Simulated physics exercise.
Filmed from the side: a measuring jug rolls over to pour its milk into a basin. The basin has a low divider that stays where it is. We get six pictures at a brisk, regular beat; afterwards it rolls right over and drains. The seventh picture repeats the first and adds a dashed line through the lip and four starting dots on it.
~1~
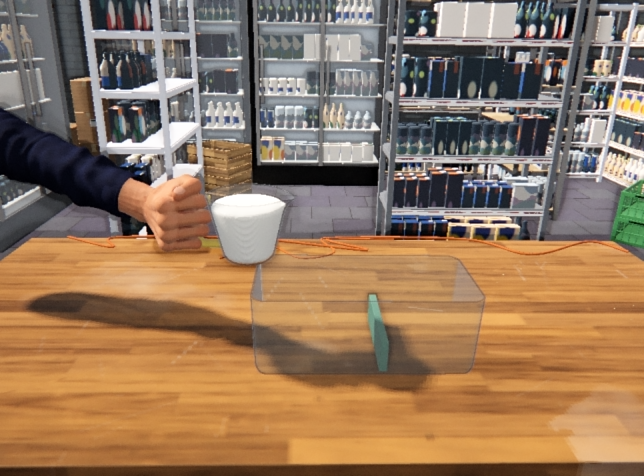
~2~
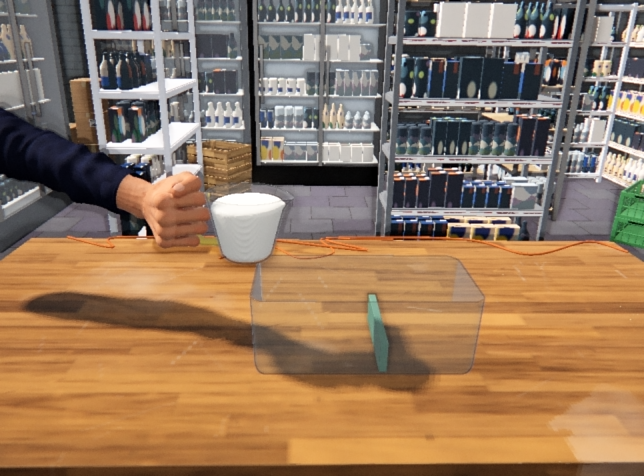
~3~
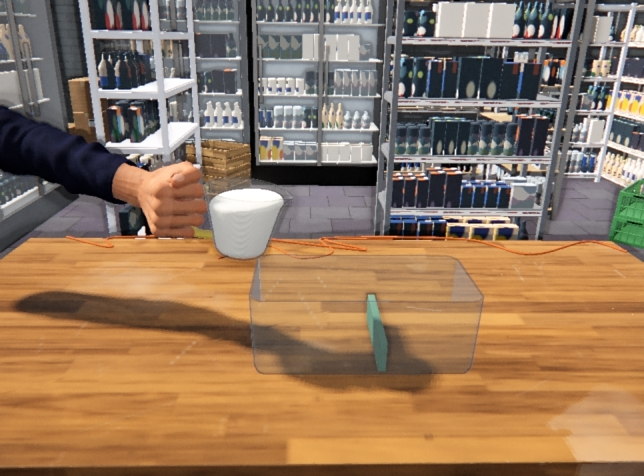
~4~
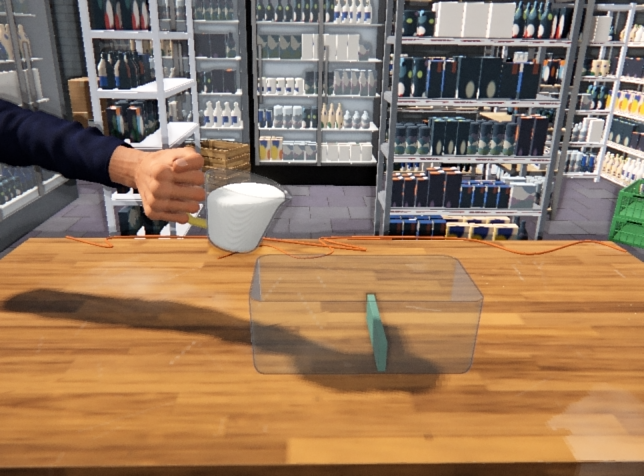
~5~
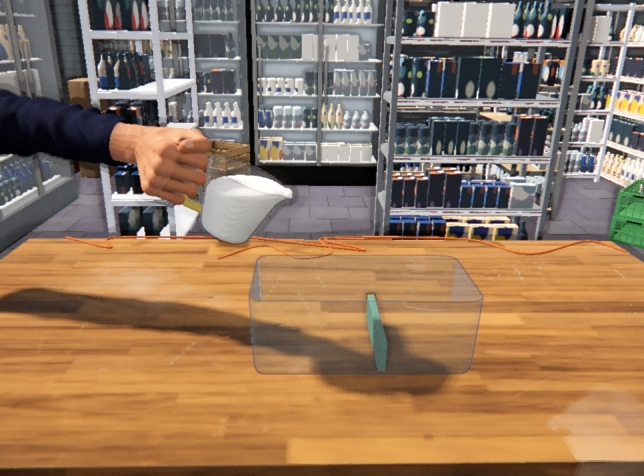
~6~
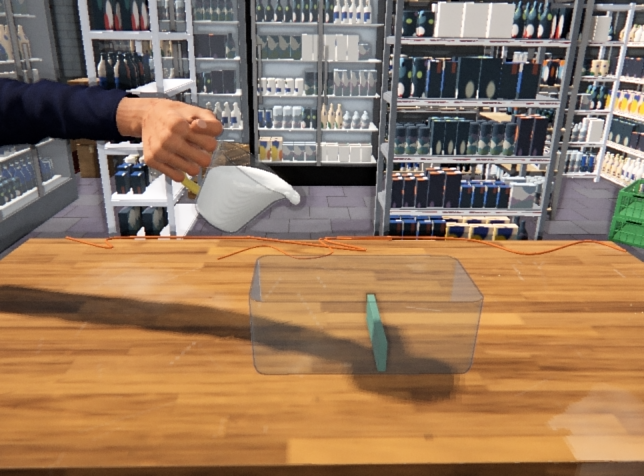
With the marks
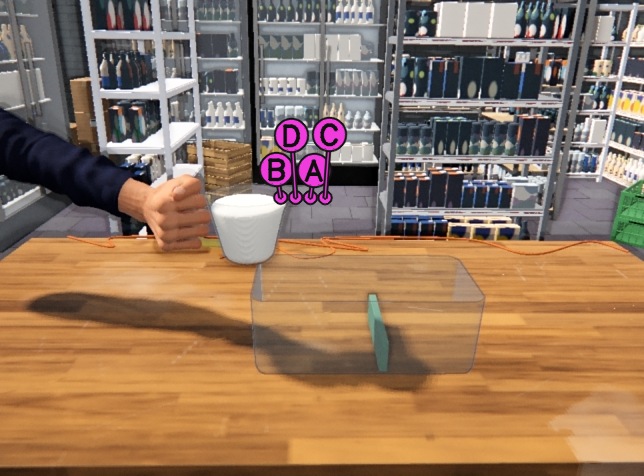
In a shop aisle, a hand gradually tilts a white jug rightward above a clear basin with a green divider, milk reaching its lip.
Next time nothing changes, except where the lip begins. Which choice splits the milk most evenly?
The best spot is A.
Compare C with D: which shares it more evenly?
It is C.
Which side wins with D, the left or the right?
More ends on the left.
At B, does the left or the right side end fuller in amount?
The left side.
In magenta, A at (310, 197); B at (280, 197); C at (325, 197); D at (295, 197).
With A, about 50 % ends left of the wall and 47 % right of it.
With B, about 90 % ends left of the wall and 5 % right of it; 5 % is lost outside.
With C, about 21 % ends left of the wall and 76 % right of it; 4 % is lost outside.
With D, about 89 % ends left of the wall and 8 % right of it; 3 % is lost outside.
